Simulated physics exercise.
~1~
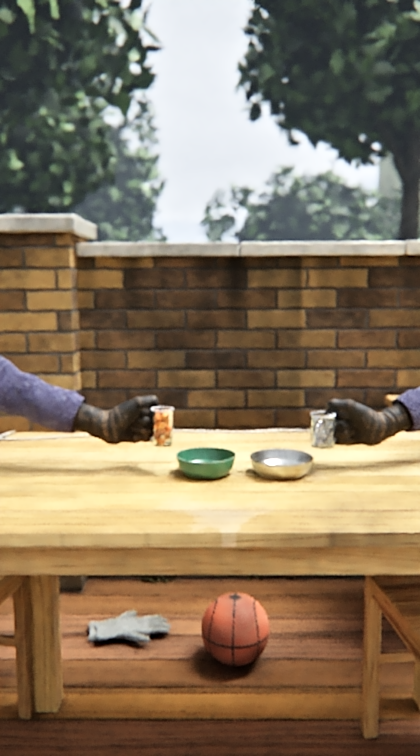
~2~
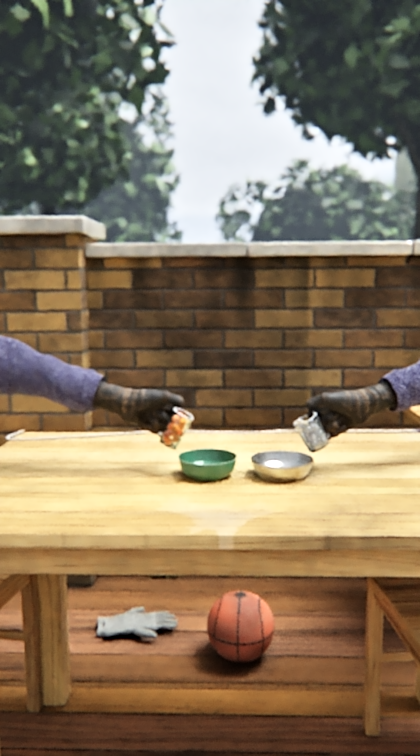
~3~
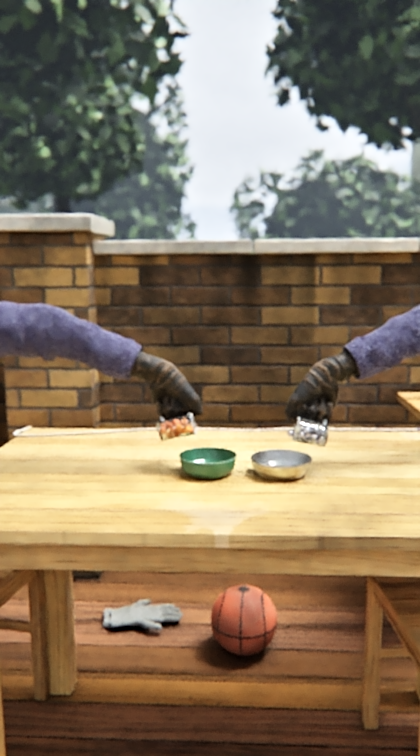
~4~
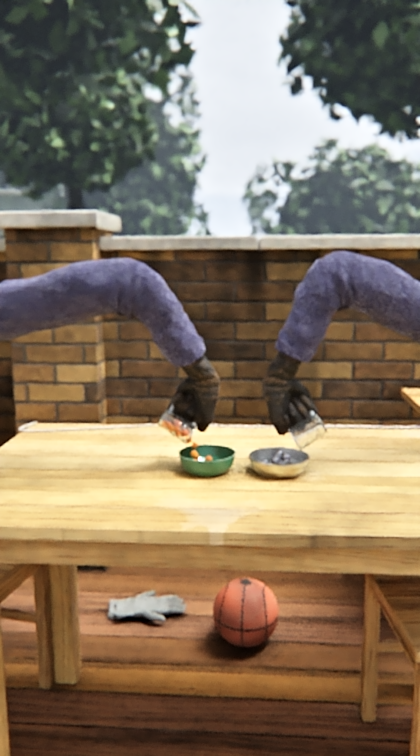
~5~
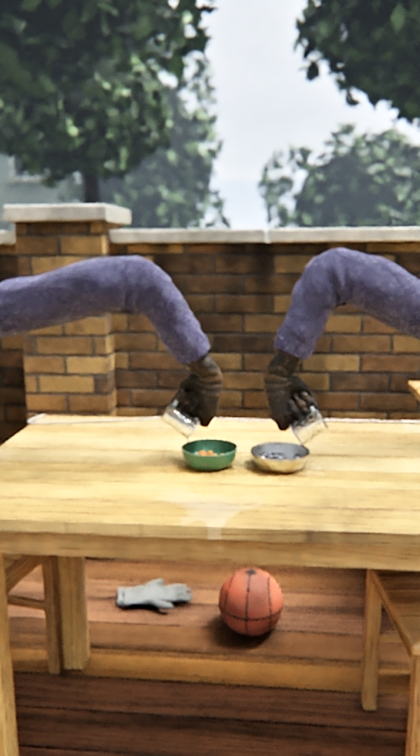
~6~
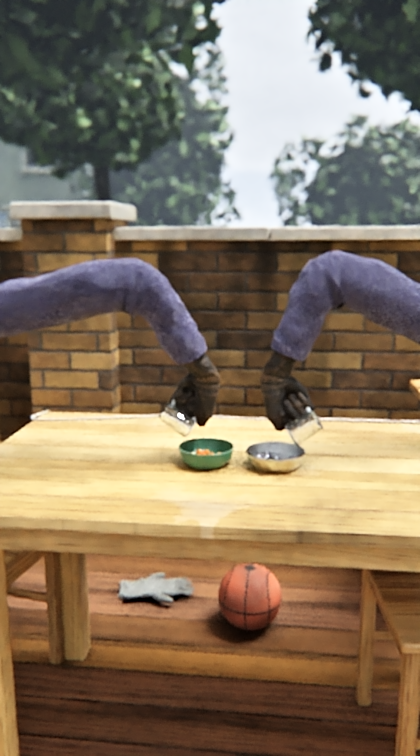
Two gloved hands in purple sleeves tipped clear cups over a green dish and a metal one on a wooden table, spilling out orange bits on the left and silvery ones on the right, until both upturned cups were empty and everything lay in the dishes.
